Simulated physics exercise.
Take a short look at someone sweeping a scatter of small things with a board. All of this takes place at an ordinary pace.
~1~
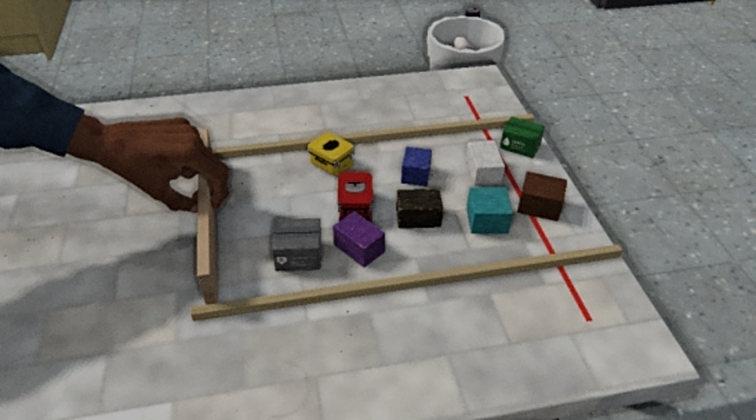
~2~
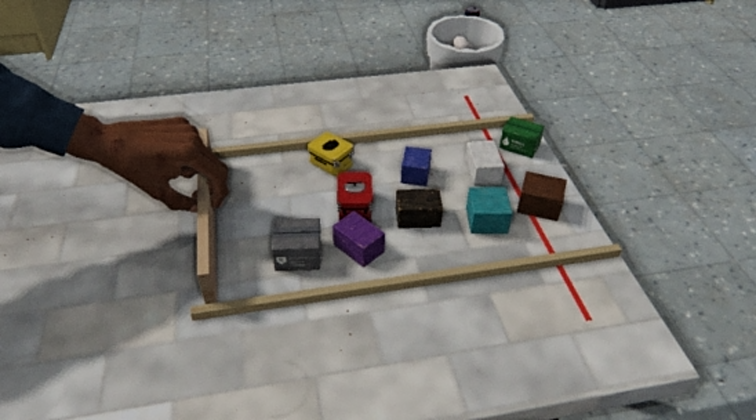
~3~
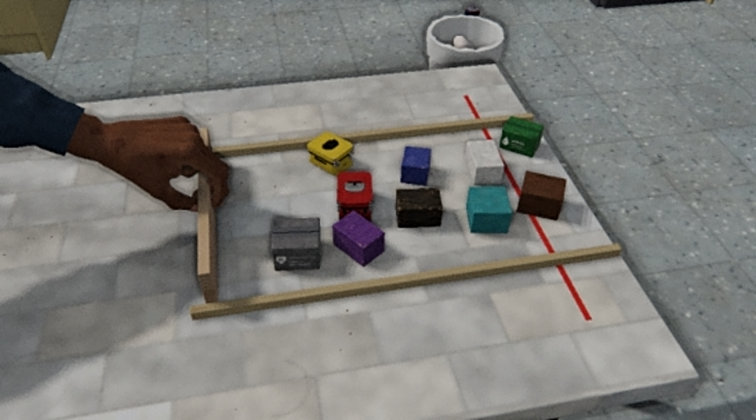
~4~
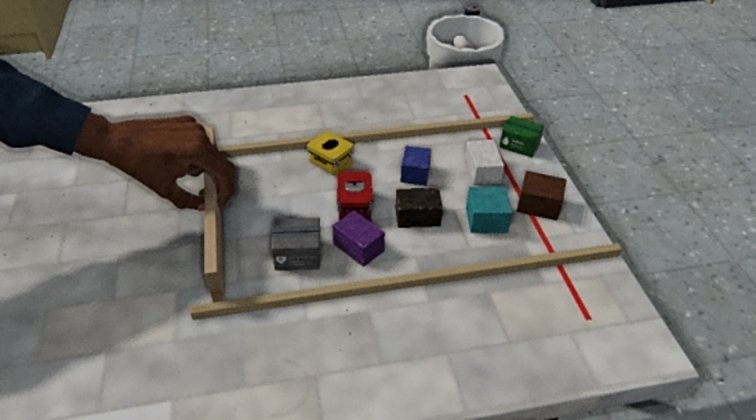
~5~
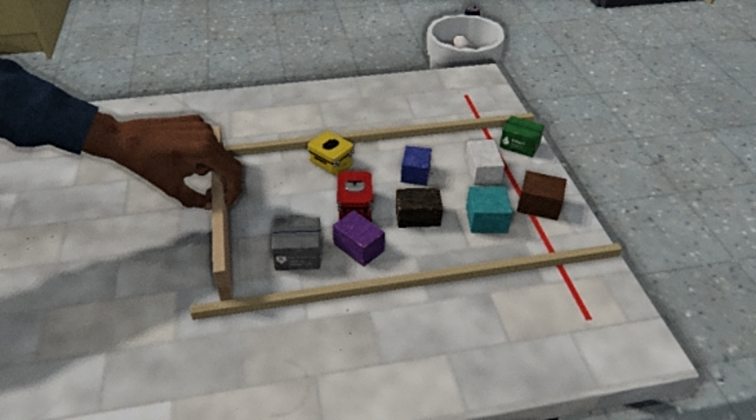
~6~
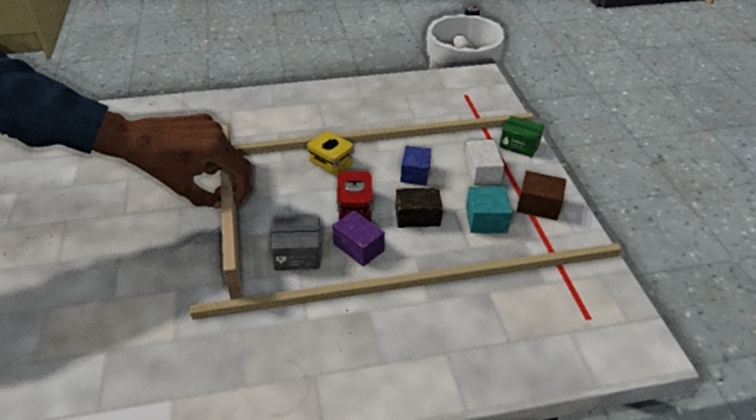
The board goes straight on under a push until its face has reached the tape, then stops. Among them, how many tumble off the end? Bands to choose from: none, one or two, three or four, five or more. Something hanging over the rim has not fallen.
Final answer: Three or four.
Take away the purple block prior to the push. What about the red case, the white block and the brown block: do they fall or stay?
Red case still up, white block down, brown block down.
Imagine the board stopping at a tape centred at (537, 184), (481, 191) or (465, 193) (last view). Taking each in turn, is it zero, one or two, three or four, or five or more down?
First five or over, next one or two, finally 1 or 2.
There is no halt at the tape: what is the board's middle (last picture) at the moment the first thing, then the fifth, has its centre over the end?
Around (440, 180); afterwards around (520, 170).
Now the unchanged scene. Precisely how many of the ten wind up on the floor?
3, precisely.
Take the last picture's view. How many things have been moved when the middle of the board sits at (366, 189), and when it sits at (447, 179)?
I make it 5 at the first spot and 9 at the other.
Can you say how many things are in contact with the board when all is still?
I count 3 of them.
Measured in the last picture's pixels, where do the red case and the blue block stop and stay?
The red case ends up near (532, 174), and the blue block near (543, 150).
Early on, none off yet; green box at rest near (521, 137); brown block at rest near (542, 195); white block at rest near (484, 162).
A while later, none off yet; green box at rest near (521, 137); brown block travelled about its own width near (580, 193); white block moving near (494, 161).
Finally, the number that fall off is three or four; lost, turquoise block, white block and brown block.
